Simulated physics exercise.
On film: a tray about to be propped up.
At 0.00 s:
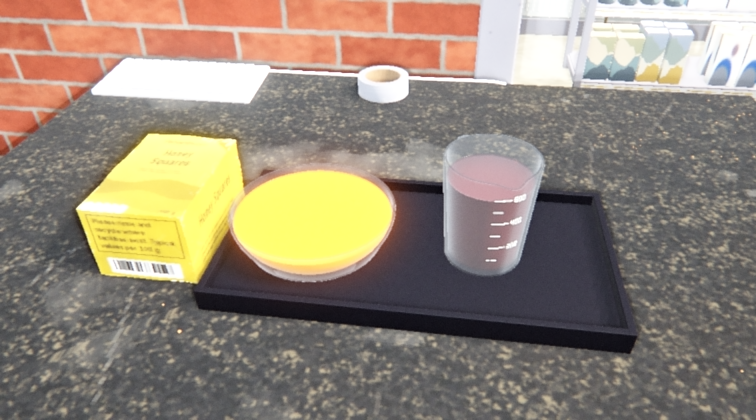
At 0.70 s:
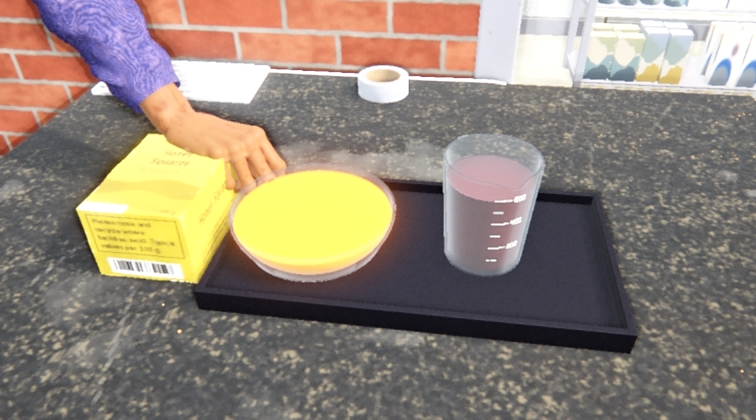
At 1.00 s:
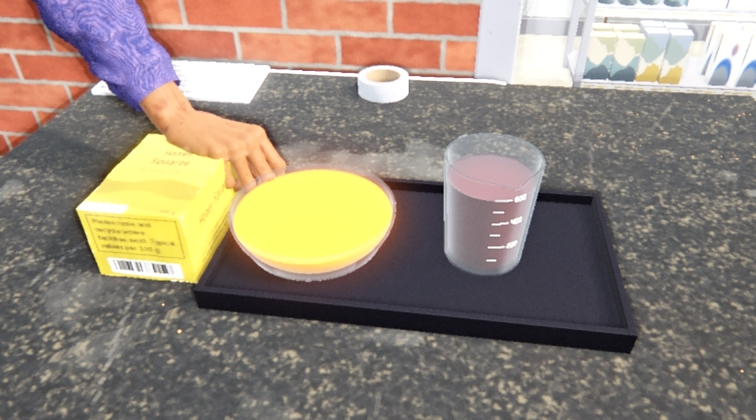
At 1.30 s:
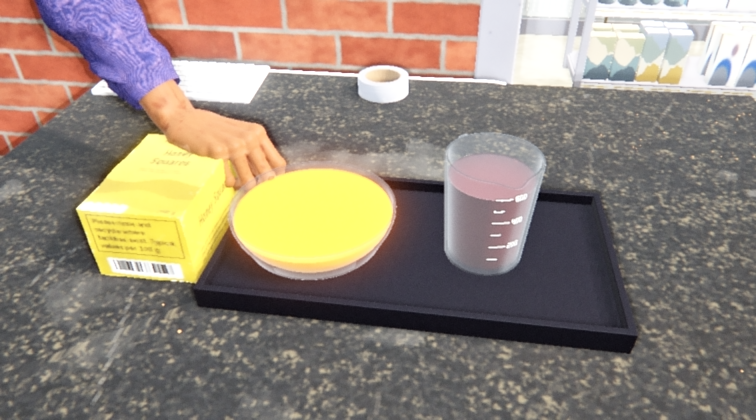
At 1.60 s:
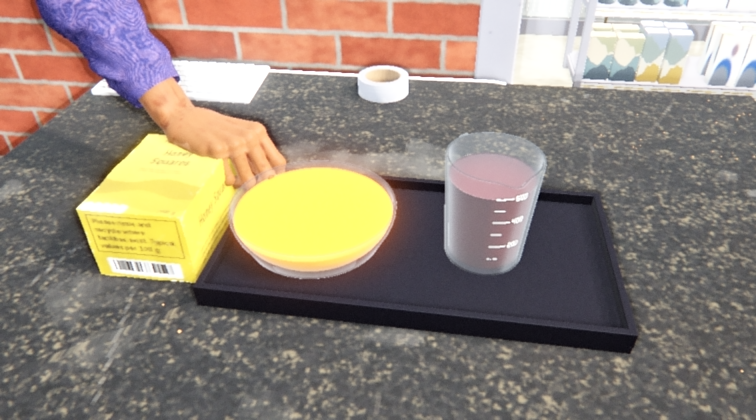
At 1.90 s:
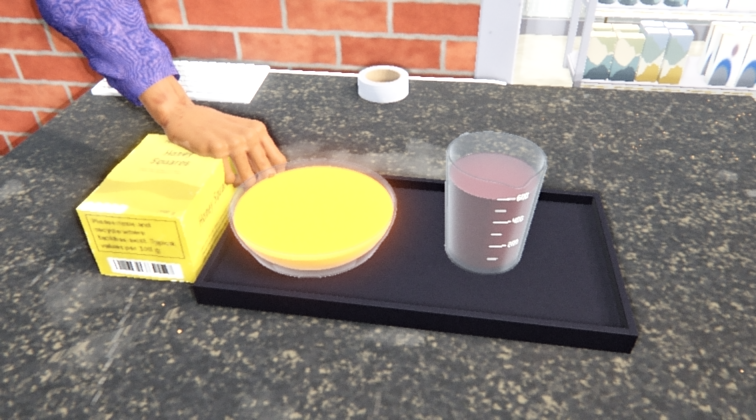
The clip shows a yellow-filled dish and a measuring jug of dull pink liquid on a black tray beside a yellow packet; a purple-sleeved arm reaches in, grips the tray's left end and raises it very slightly.
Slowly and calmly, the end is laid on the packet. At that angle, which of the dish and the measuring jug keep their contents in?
Dish - does not, measuring jug - keeps it in.
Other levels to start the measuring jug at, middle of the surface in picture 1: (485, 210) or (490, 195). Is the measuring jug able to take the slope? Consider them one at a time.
In turn: Loses none, copes.
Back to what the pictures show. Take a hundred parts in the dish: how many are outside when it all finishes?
Note: Some 42 parts in a hundred.
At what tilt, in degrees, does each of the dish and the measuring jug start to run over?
About 8° and then about 30°.
After 2.6 s, the tray slopes by about 7°; dish, all is still inside; measuring jug, all is still inside.
After 3.4 s, the tray slopes by about 15°; dish, a puddle lies under it; measuring jug, all is still inside.
After 4.6 s, the tray slopes by about 13°, resting on the packet; dish, a puddle lies under it; measuring jug, all is still inside.
